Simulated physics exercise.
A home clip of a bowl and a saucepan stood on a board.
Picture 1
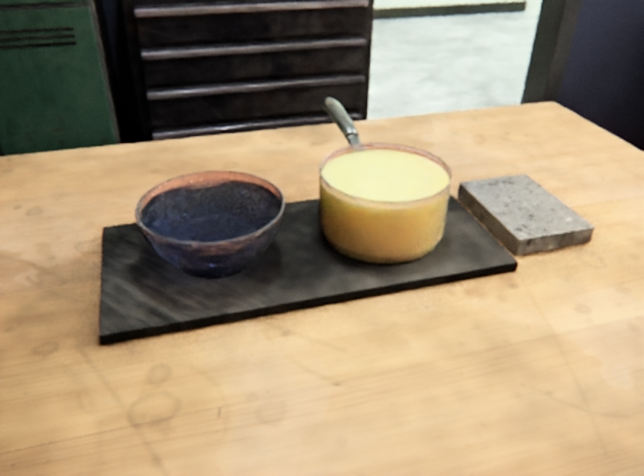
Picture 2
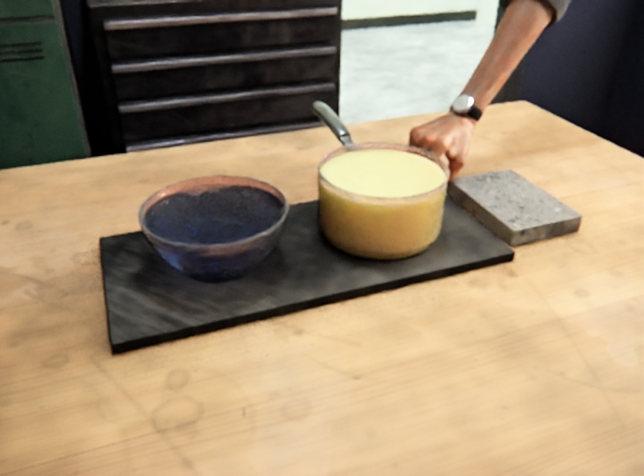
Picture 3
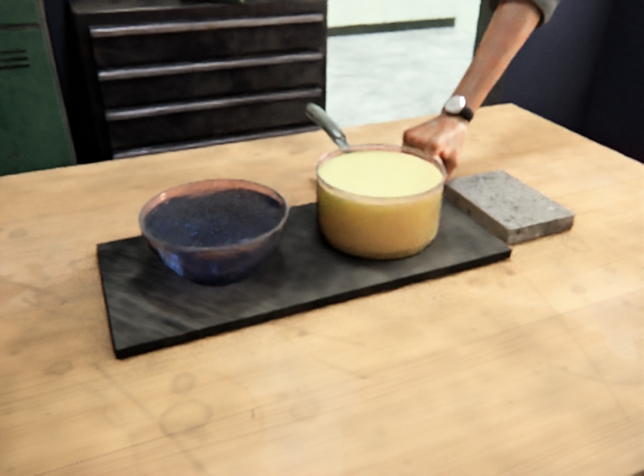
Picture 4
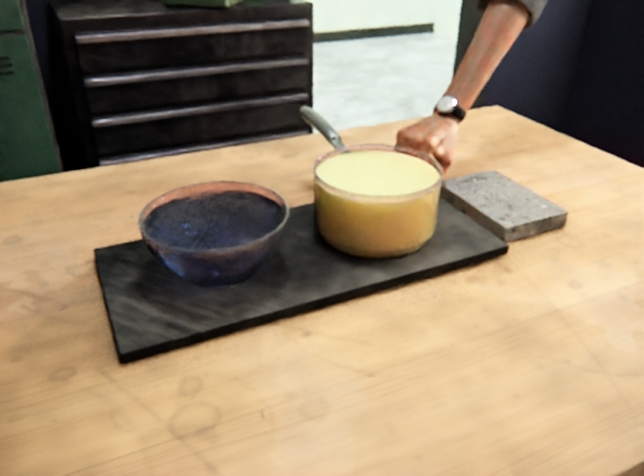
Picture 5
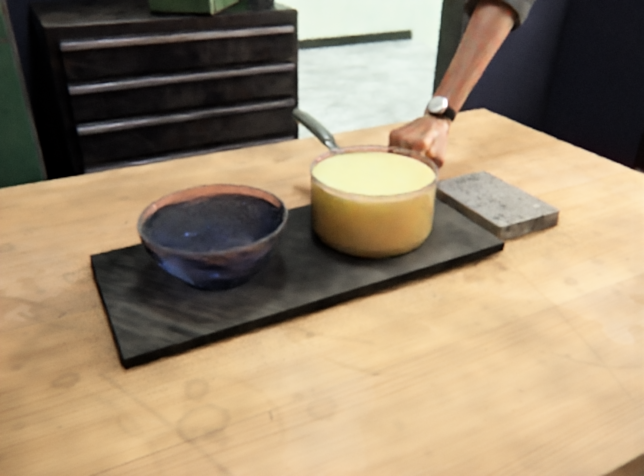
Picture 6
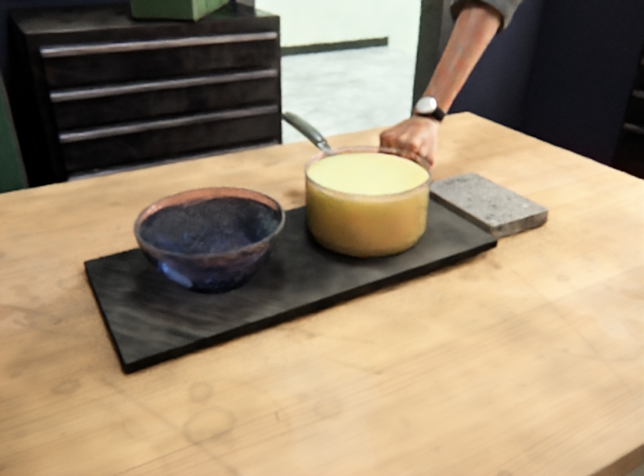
A hand gripping the far end of a dark board holding a blue bowl and a yellow saucepan, barely lifting it.
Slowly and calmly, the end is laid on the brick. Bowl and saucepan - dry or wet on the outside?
One by one: On the left the bowl: It will retain its contents. On the right the saucepan: It will retain its contents.
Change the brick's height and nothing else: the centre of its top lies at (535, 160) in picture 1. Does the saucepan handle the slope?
It brims over.
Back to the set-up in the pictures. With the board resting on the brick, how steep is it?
Roughly 3 degrees.
Soon after, the board slopes by about 2°; bowl, nothing has left it; saucepan, nothing has left it.
Later, the board slopes by about 4°; bowl, nothing has left it; saucepan, nothing has left it.
In the end, the board slopes by about 3°, resting on the brick; bowl, nothing has left it; saucepan, nothing has left it.
